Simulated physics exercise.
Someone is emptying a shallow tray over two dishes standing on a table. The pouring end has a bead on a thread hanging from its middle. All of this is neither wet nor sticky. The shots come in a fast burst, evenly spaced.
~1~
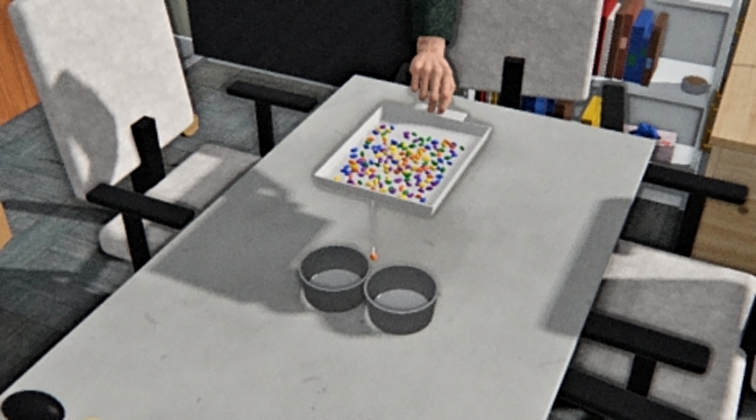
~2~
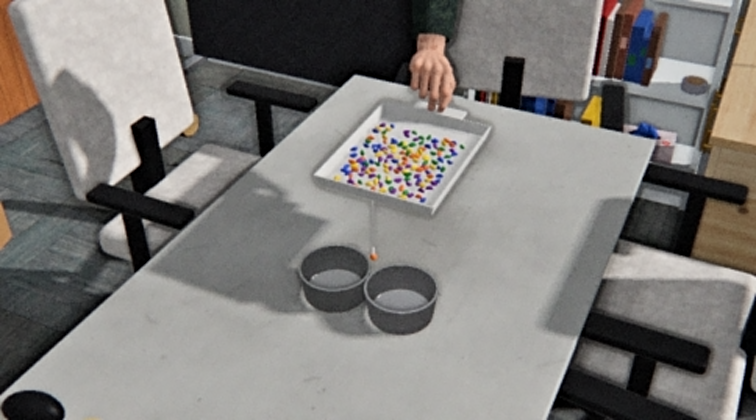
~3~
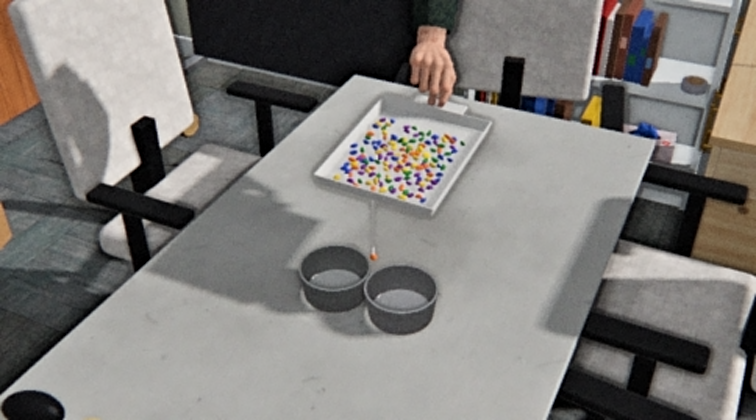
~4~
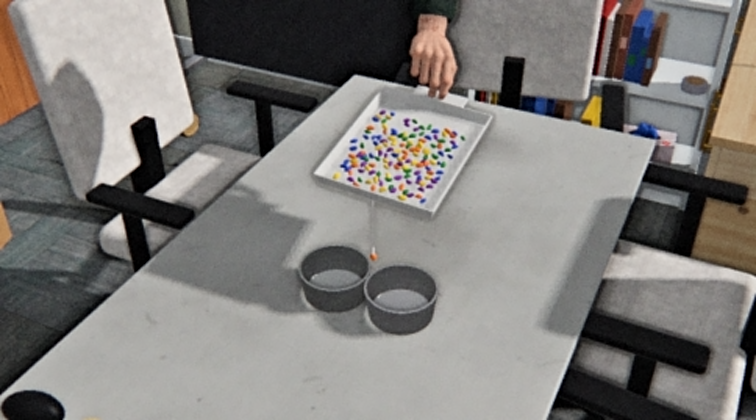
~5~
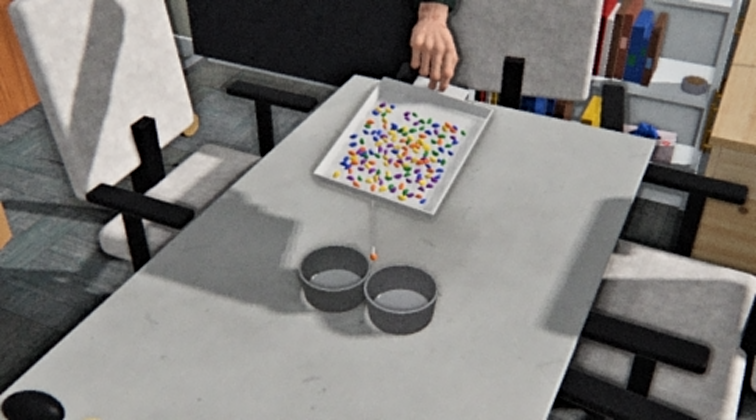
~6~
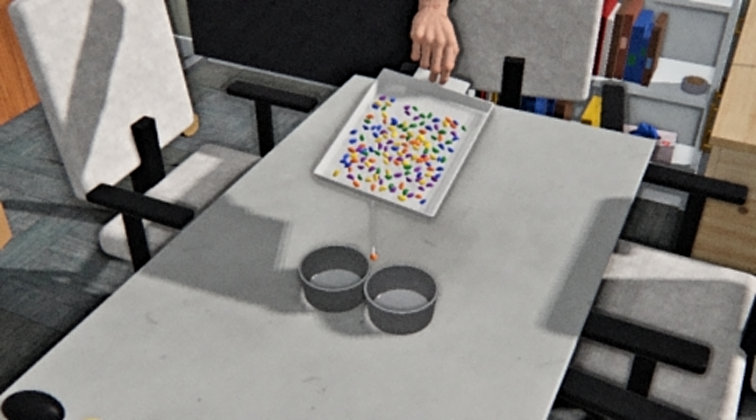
A hand gripping a shallow tray of colourful jelly beans above two dark round dishes, gradually tilting it slightly toward its right corner.
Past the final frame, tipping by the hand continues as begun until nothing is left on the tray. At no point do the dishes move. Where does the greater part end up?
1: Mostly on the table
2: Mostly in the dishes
2.
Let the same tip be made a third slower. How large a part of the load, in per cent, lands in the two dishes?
I'd expect near 80 per cent.
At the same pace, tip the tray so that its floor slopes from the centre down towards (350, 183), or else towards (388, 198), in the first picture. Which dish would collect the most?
Outcome one: The left side; outcome two: The right side.
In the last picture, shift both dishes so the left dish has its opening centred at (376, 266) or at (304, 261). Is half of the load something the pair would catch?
At place one in excess of half; at place two not up to half.
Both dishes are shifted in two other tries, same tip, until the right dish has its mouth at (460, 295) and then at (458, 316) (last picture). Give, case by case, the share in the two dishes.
70 per cent the first time, 60 per cent the second time.
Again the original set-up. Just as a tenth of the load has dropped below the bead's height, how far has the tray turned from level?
The angle is around 100°.
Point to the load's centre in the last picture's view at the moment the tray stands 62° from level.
The load is centred about (402, 179).
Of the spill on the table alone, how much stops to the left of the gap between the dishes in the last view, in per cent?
It comes to 20 per cent or so.
Just after the last frame, tray tipped steeply; every one on the tray.
A moment on, tray tipped past a quarter turn; roughly two thirds on the tray; about a tenth in the right dish; just a few outside both; roughly a quarter in the air.
Further on, tray tipped past a quarter turn; the larger part in the right dish; just a few in the left dish; roughly a quarter outside both.
When it is over, tray tipped past a quarter turn; the larger part in the right dish; just a few in the left dish; roughly a quarter outside both.
